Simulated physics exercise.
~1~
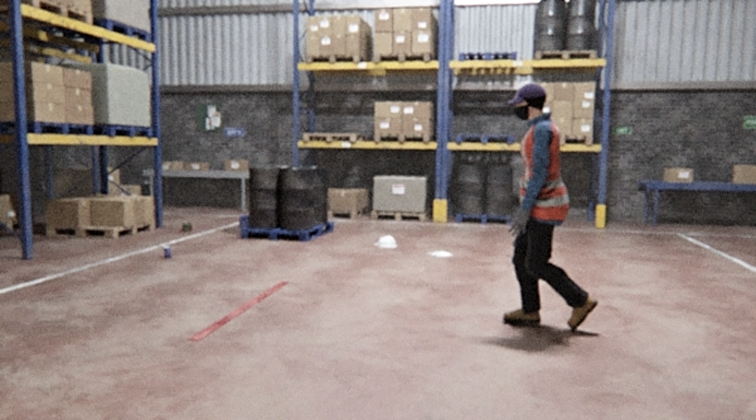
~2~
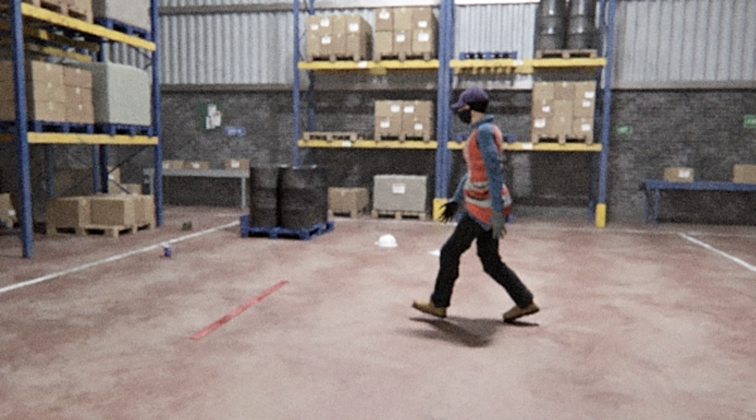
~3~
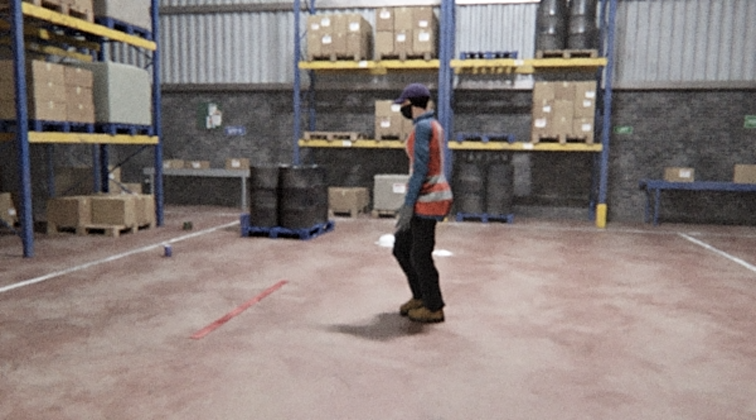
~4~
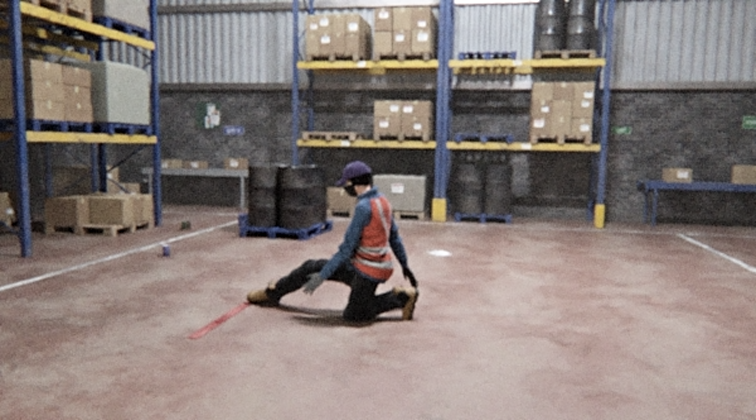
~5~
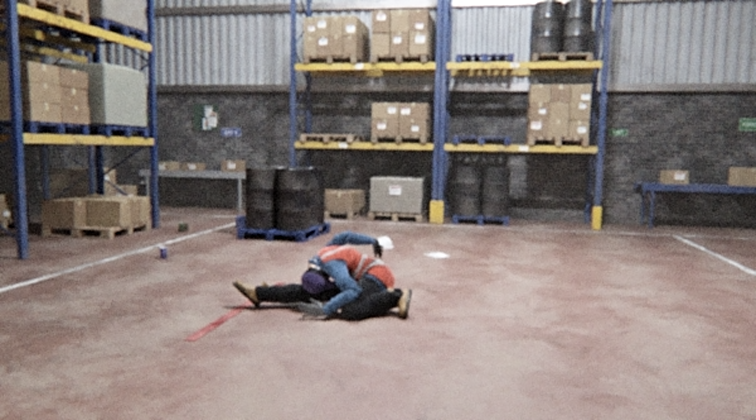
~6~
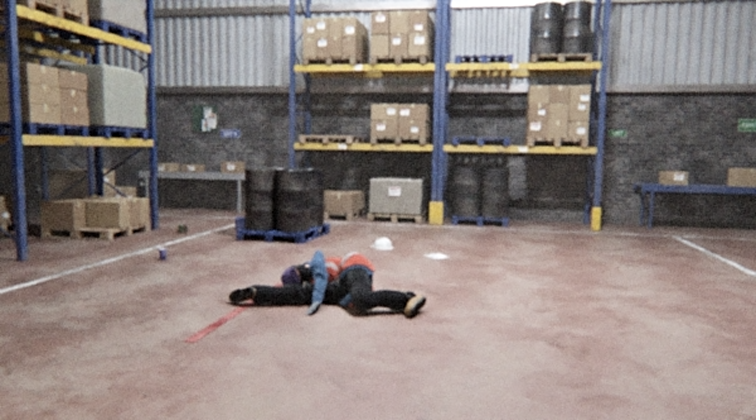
Worker in an orange vest walking left across a warehouse floor, collapsing and folding forward, head resting short of a red strip.
